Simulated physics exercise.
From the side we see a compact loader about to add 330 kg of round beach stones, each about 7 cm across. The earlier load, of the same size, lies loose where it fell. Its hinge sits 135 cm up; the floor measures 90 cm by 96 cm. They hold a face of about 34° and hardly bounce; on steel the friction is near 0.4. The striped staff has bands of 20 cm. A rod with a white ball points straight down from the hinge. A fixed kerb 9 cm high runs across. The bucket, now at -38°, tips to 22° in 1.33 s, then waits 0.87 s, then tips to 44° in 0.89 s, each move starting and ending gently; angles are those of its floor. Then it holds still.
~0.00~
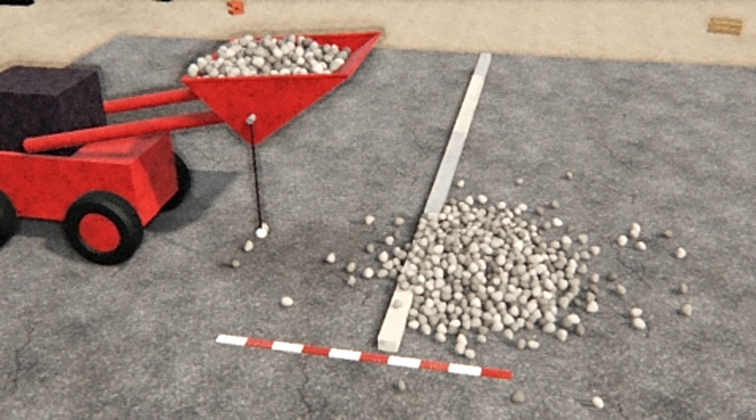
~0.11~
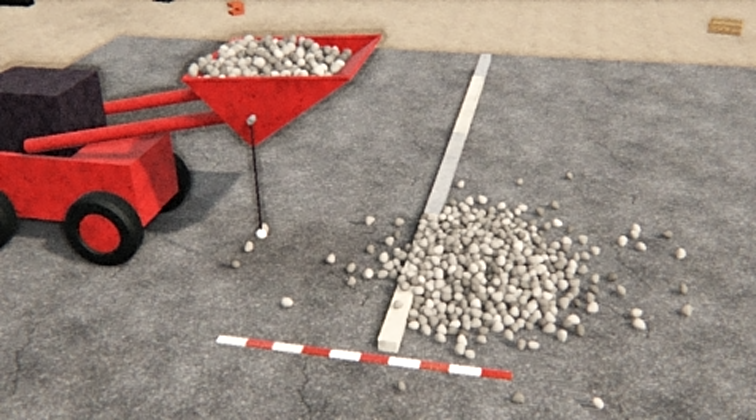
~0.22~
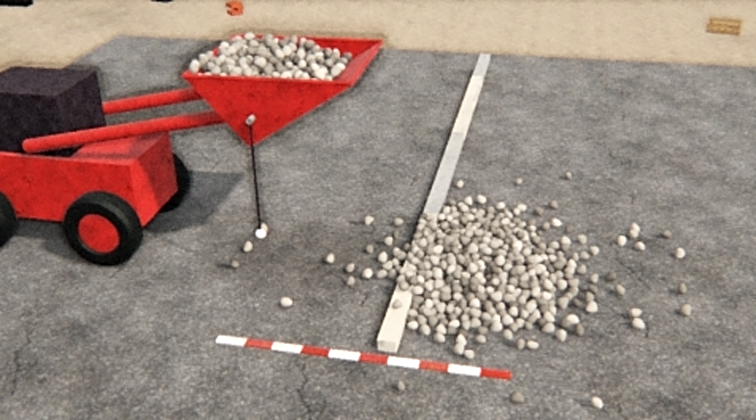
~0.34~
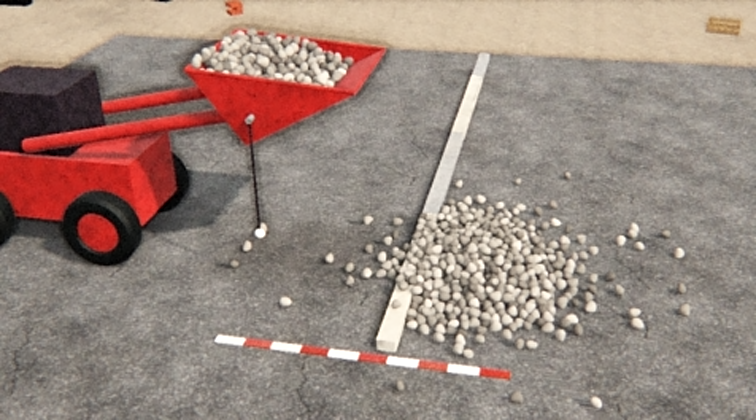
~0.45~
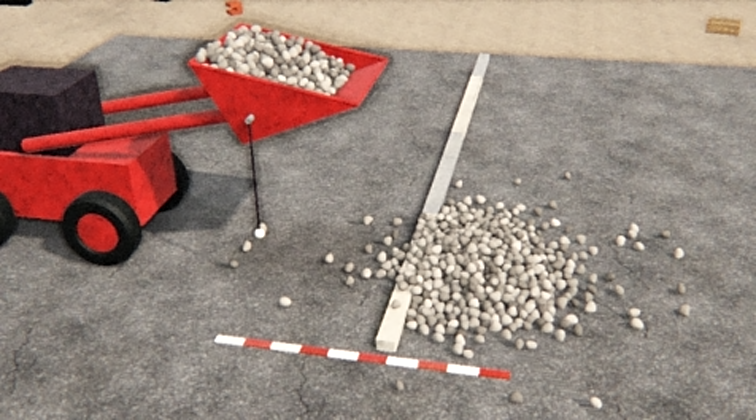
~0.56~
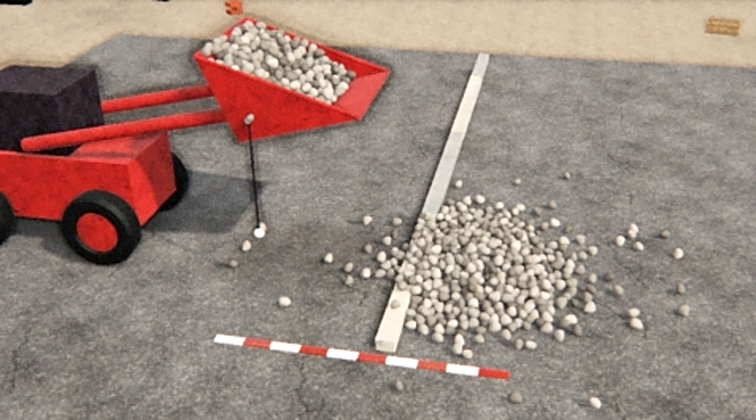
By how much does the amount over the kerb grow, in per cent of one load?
Close to 46 parts in a hundred.
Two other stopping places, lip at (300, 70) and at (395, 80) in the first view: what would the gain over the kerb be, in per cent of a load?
About 10 and 90 per cent.
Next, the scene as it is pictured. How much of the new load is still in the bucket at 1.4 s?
About 85 per cent.
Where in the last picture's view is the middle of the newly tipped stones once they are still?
Near (417, 247).
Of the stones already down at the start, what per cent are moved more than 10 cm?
Roughly 5 per cent of them.
After 1.0 s the floor is at 13°; in per cent of one load, 100 in the bucket, 8 on this side of the kerb, 92 over the kerb; the foremost stones are at (655, 263).
After 1.4 s the floor is at 22°; in per cent of one load, 84 in the bucket, 24 on this side of the kerb, 92 over the kerb; the foremost stones are at (655, 263).
After 3.5 s the floor is at 44°; in per cent of one load, 0 in the bucket, 62 on this side of the kerb, 138 over the kerb; the foremost stones are at (655, 263).
After 6.1 s the floor is at 44°; in per cent of one load, 0 in the bucket, 62 on this side of the kerb, 138 over the kerb; the foremost stones are at (655, 263). Net gain over the kerb, 46.
